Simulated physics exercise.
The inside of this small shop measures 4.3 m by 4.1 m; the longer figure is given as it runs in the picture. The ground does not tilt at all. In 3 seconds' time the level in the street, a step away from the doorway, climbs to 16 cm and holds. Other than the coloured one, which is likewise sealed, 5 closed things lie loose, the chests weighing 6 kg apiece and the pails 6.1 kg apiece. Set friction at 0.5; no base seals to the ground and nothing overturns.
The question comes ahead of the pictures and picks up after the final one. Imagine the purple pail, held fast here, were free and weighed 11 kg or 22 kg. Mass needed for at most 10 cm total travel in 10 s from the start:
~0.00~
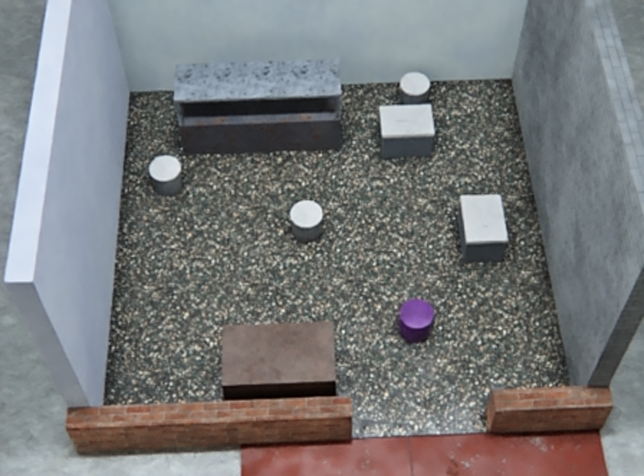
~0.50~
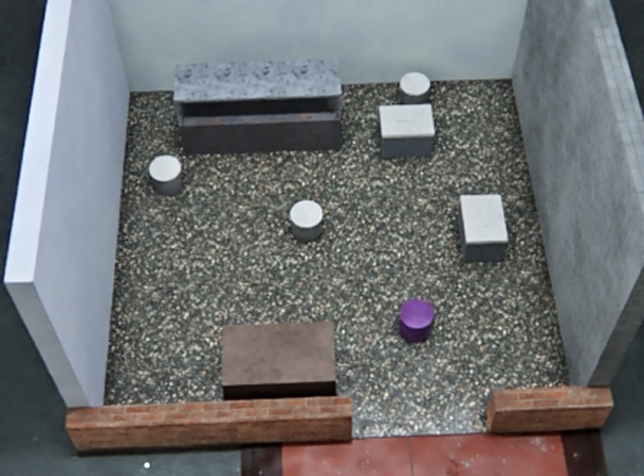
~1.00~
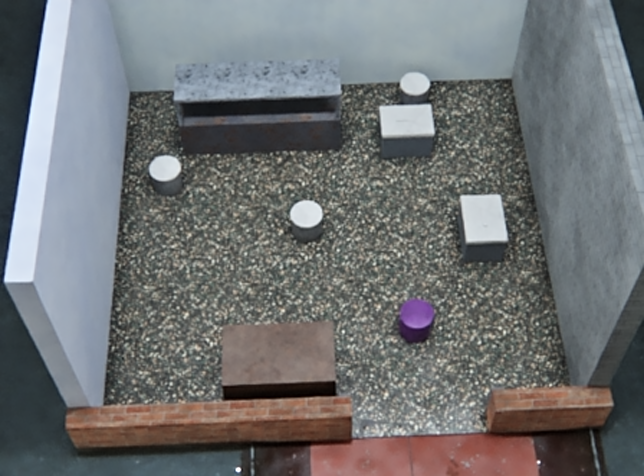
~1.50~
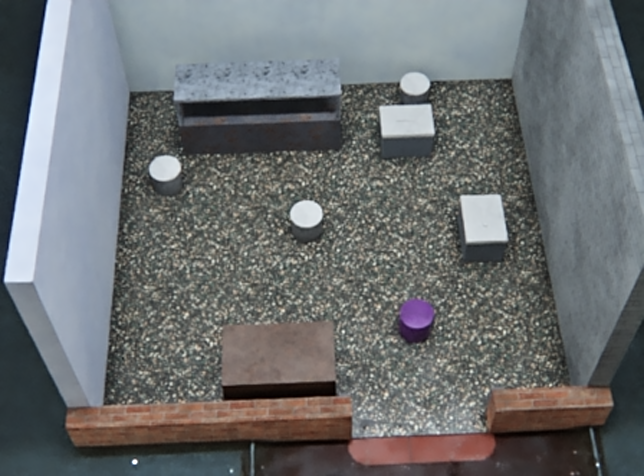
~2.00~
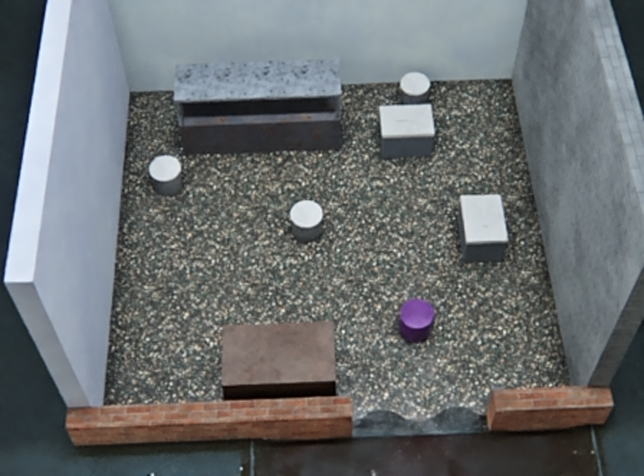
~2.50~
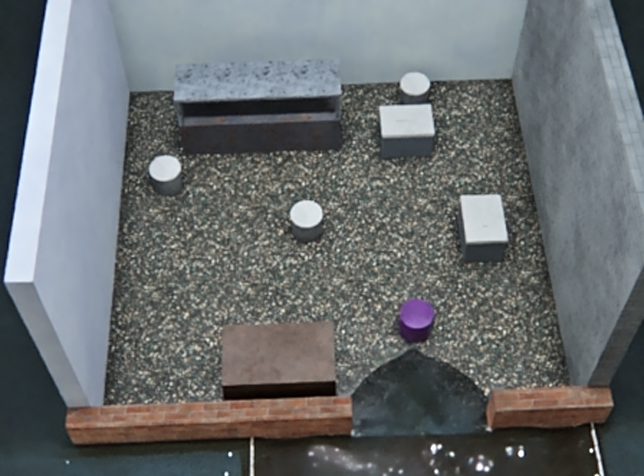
I reckon the answer is the heavier of the two.
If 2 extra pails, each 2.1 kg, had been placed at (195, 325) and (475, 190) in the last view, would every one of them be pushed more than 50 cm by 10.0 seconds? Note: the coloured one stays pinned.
The first comes out below the threshold, the second above the threshold.
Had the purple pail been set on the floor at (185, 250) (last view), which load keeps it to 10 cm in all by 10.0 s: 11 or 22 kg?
It turns out that both loads succeed.
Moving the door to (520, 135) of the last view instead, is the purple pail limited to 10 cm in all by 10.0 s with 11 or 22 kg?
There even the lighter works.
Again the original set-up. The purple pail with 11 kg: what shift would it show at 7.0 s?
About 20 cm off its spot.
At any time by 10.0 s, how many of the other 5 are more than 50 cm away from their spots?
1.
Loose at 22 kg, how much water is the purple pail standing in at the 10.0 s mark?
6 cm, roughly.
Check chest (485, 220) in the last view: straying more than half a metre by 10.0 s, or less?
That one is beyond half a metre, as it turns out.
After 3.5 s the purple pail would be 0 cm from its start with 11 kg and 0 cm from its start with 22 kg; 6 cm of water round it then.
After 4.5 s the purple pail would be 19 cm from its start with 11 kg and 0 cm from its start with 22 kg; 7 cm of water round it then.
After 7.0 s the purple pail would be 21 cm from its start with 11 kg and 0 cm from its start with 22 kg; 6 cm of water round it then.
After 10.0 s the purple pail would be 21 cm from its start with 11 kg and 0 cm from its start with 22 kg; 6 cm of water round it then.
